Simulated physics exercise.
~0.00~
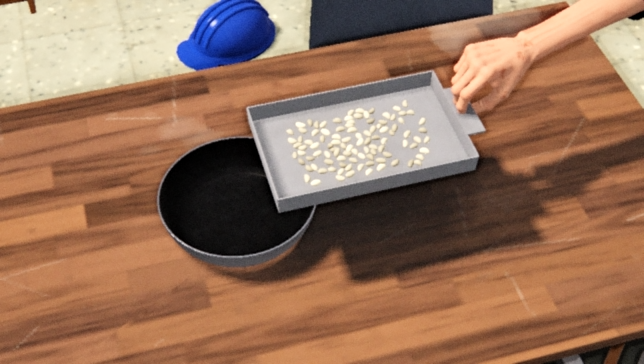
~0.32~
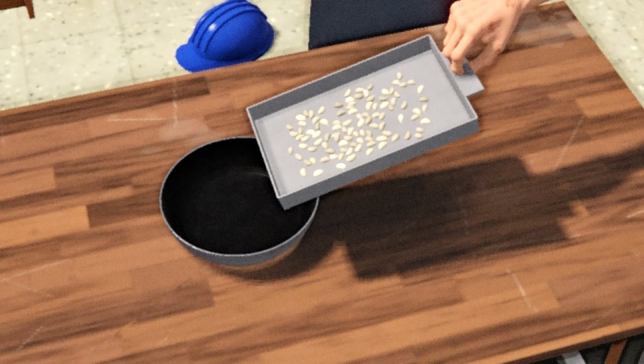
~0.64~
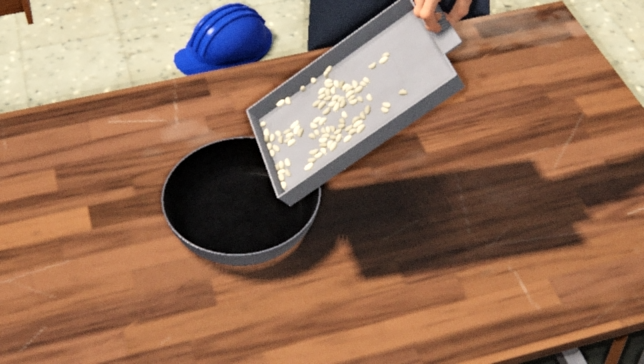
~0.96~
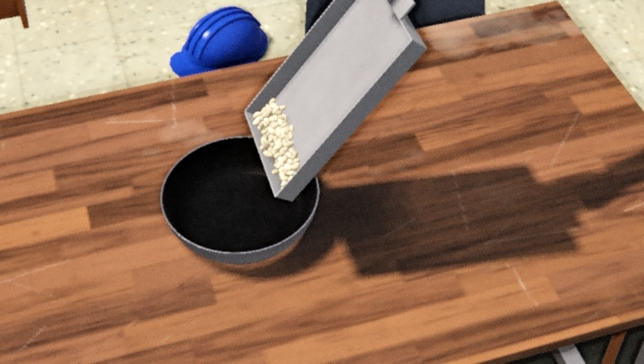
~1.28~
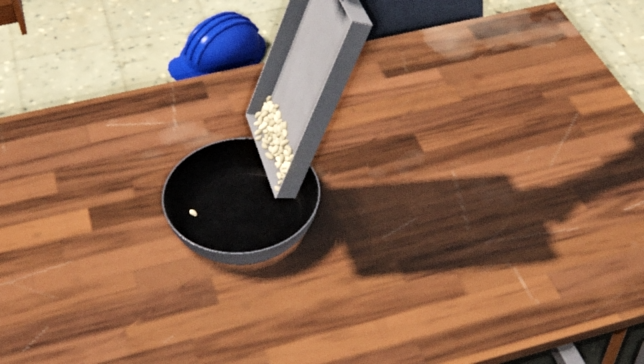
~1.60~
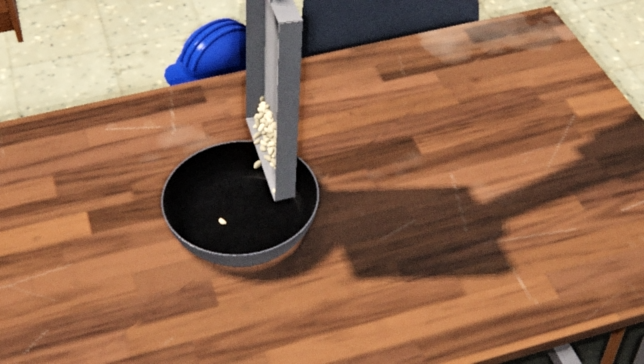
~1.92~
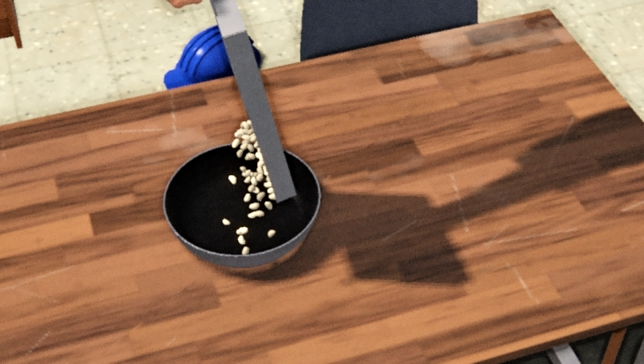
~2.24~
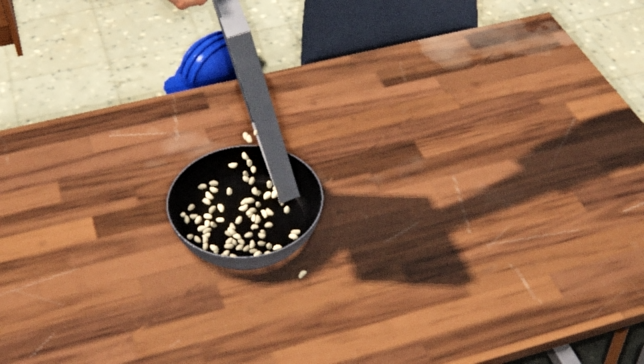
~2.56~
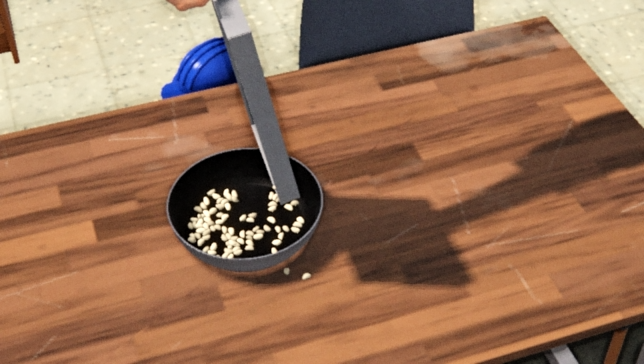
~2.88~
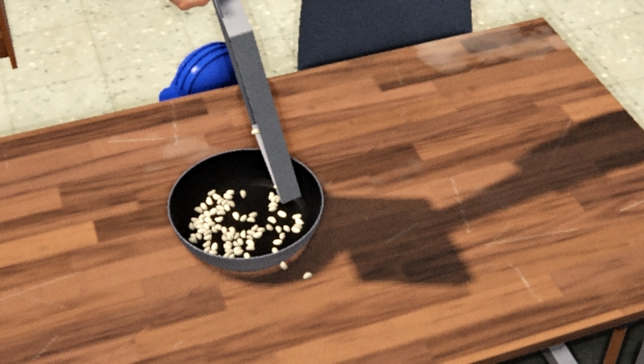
A hand holds a shallow grey tray scattered with small white beans over a round dark pan on a wooden table, seen from above at an angle. A blue cap and a dark chair sit beyond the table's far edge. The hand swings the tray up from the right, and the beans slide down and bunch at its lower end. As the tray turns past upright, they tumble into the pan and spread across its bottom. Most rest in the pan, a couple lie on the table in front, and the tray stays steeply tipped.
